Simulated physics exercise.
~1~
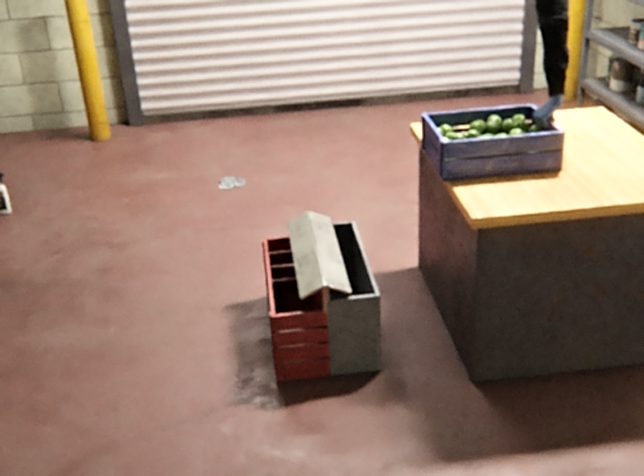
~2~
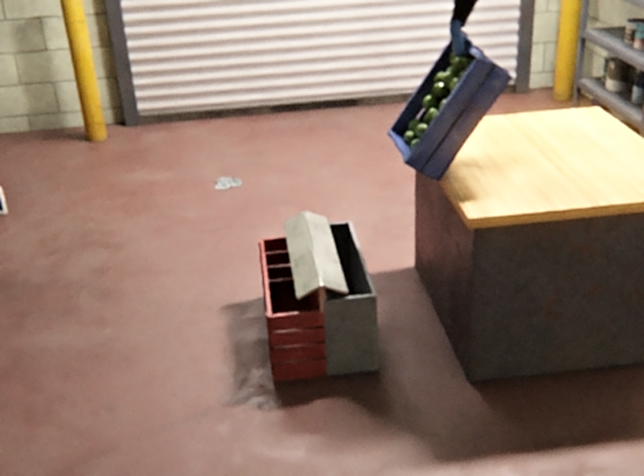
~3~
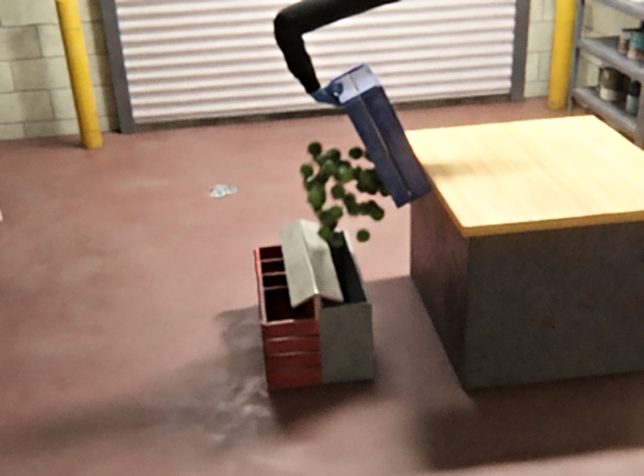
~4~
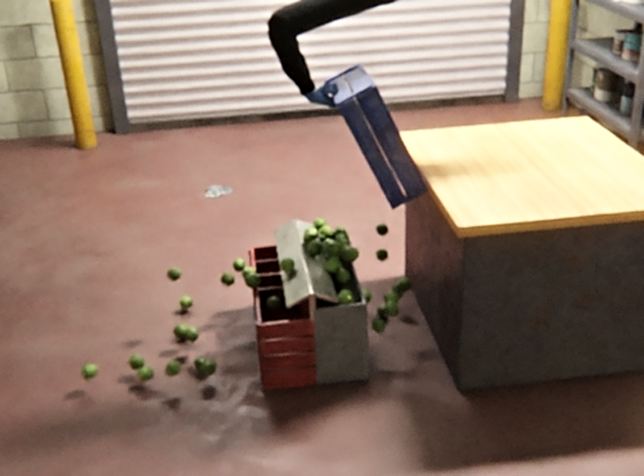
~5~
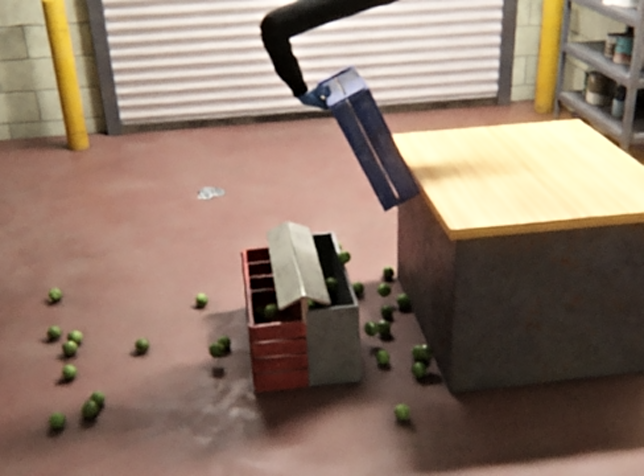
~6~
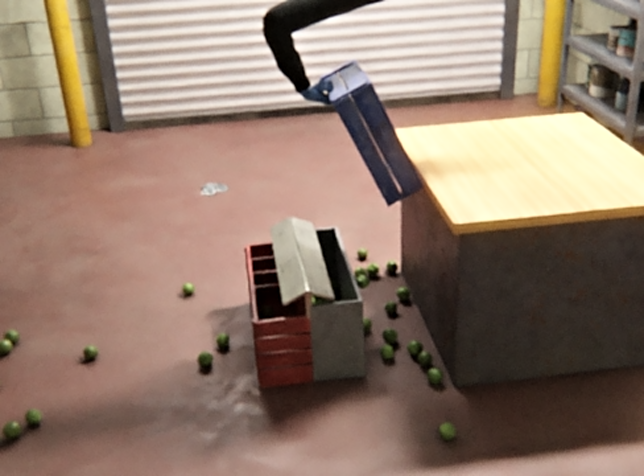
A blue box of green apples is lifted from a bench and tipped leftward by a dark arm, spilling them over a ridge between a grey tote and a red trough; some drop inside, while many scatter and come to lie across the floor on both sides.
